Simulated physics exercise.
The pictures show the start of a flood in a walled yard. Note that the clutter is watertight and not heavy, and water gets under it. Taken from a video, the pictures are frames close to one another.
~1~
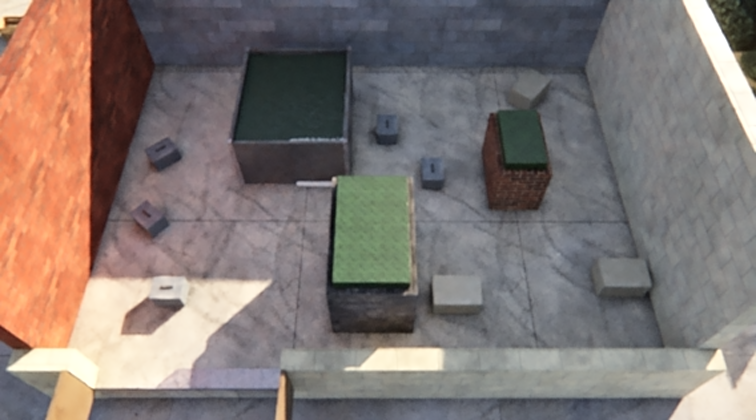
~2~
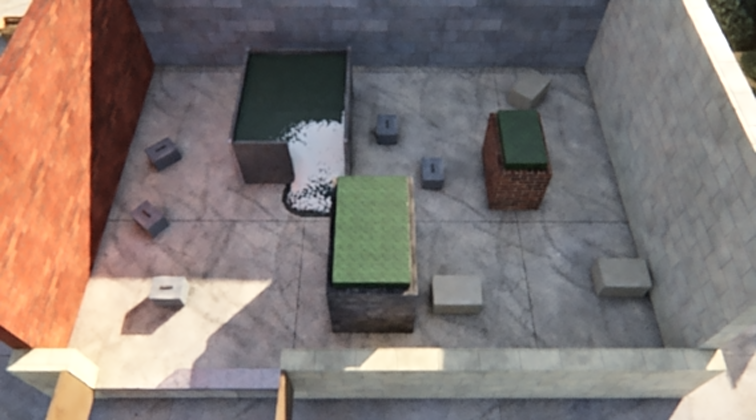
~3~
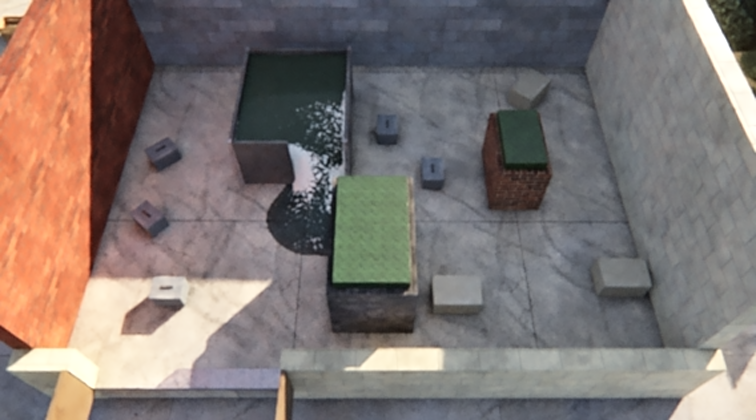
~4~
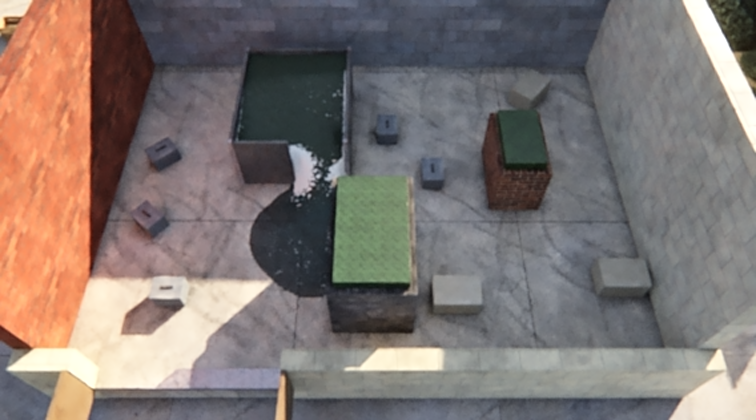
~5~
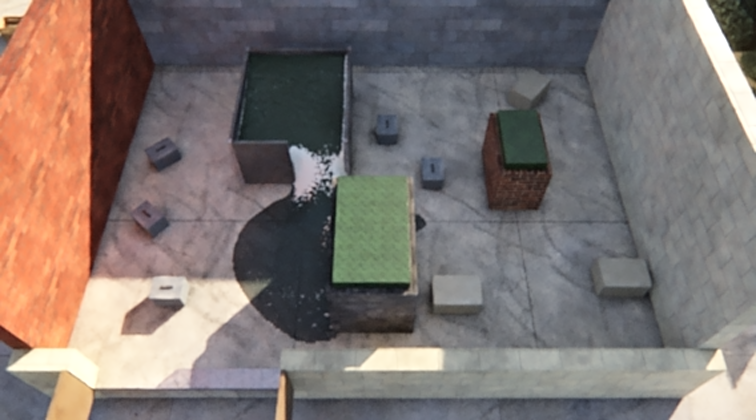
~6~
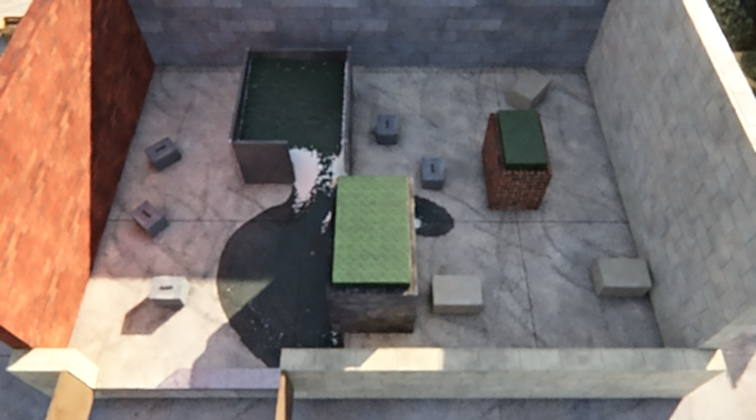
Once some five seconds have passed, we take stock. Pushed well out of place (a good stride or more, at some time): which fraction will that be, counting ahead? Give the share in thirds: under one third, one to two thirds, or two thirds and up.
Low band.
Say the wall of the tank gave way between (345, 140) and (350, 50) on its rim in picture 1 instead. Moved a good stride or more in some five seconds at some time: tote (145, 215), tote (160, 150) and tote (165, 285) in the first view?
As listed: No, less than that, no.
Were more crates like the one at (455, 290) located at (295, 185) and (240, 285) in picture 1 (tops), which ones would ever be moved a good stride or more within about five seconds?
Displaced, displaced.
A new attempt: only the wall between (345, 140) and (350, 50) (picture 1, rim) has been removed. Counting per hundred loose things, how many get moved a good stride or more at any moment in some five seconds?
Estimate: Some 60 per cent.
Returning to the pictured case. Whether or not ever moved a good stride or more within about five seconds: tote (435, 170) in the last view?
That one goes the full distance.
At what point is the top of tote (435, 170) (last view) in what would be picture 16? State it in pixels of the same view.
I'd expect it around (452, 147).
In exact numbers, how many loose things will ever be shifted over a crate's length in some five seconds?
I count 1 of them.
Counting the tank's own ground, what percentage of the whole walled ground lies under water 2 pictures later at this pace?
Something close to 25 per cent.
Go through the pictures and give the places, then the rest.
In the first frame, a tote at (167, 287) rests on the ground; a tote at (387, 124) rests on the ground; 0 of 8 have shifted.
In the second frame, a tote at (167, 287), on the bottom; a tote at (387, 124), on the bottom; 0 of 8 have shifted.
In the third frame, a tote at (167, 287) rests on the ground; a tote at (387, 124), on the bottom; 0 of 8 have shifted.
In the fourth frame, a tote at (167, 287) rests on the ground; a tote at (387, 124), on the bottom; 0 of 8 have shifted.
In the fifth frame, a tote at (167, 287), on the bottom; a tote at (387, 124), on the bottom; 0 of 8 have shifted.
In the sixth frame, a tote at (167, 287) rests on the ground; a tote at (387, 124), on the bottom; 0 of 8 have shifted.
A moment on, 0 of 8 are well off their spots; 0 afloat.
Next, 1 of 8 are well off their spots; 0 afloat.
Later, 1 of 8 are well off their spots; 0 afloat.
In the end, 1 of 8 are well off their spots, and 1 have been at some point; 1 afloat.
